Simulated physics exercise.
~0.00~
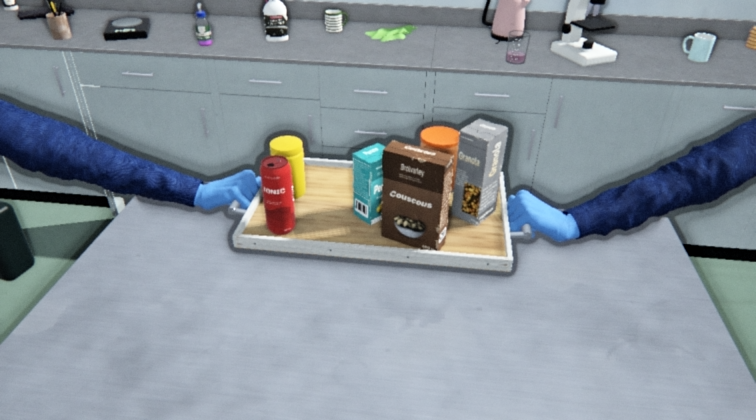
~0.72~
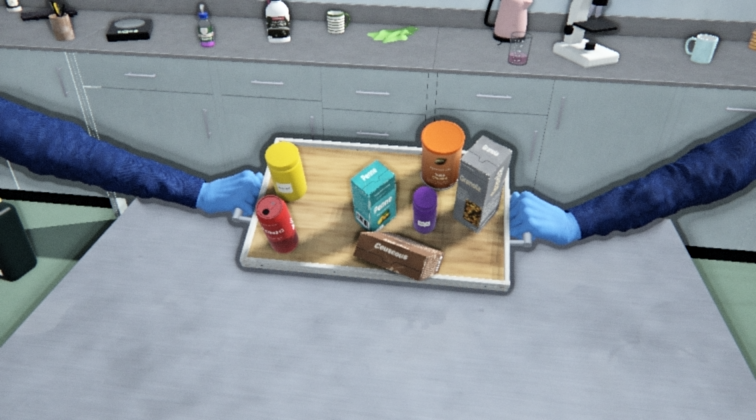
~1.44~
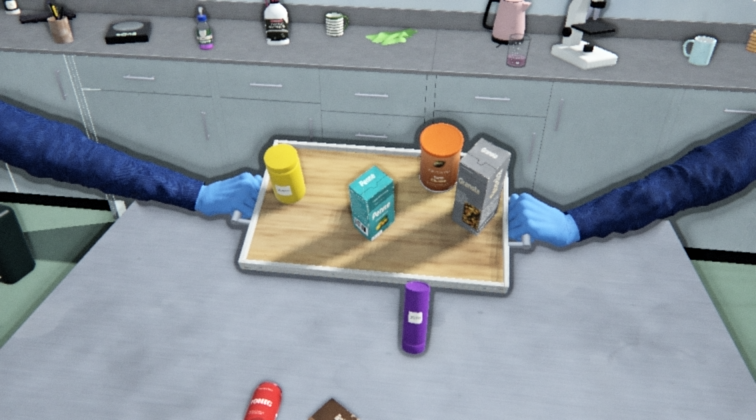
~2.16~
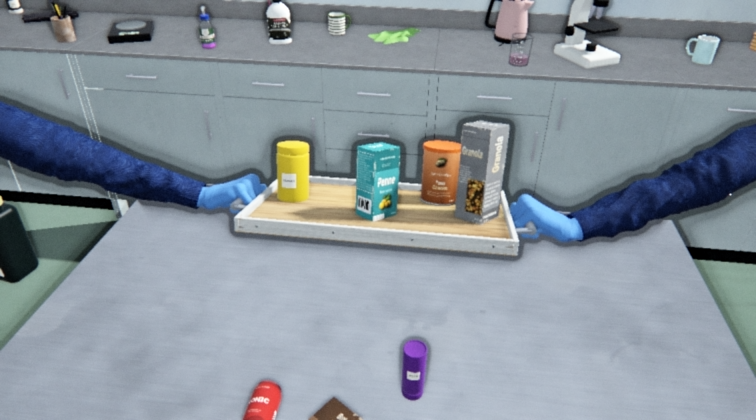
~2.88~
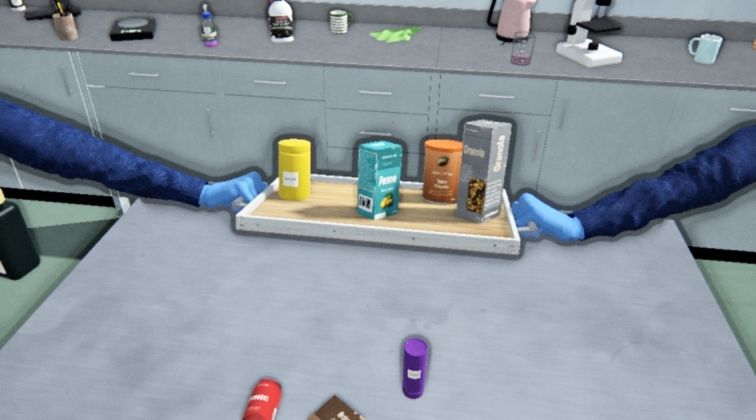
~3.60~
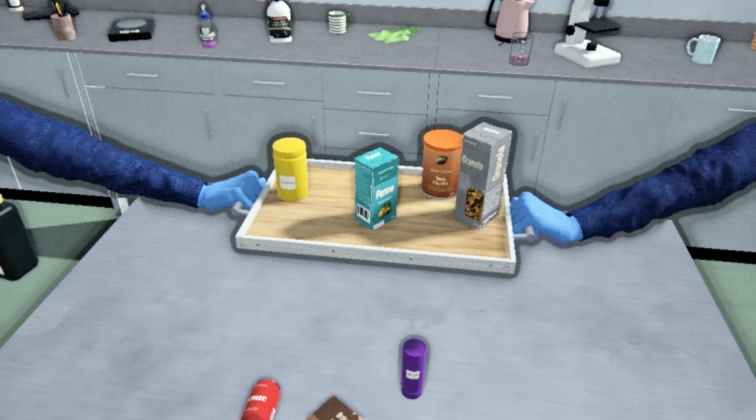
A hand-held tray tips forward, spilling the red can, brown packet and purple shaker, then levels.
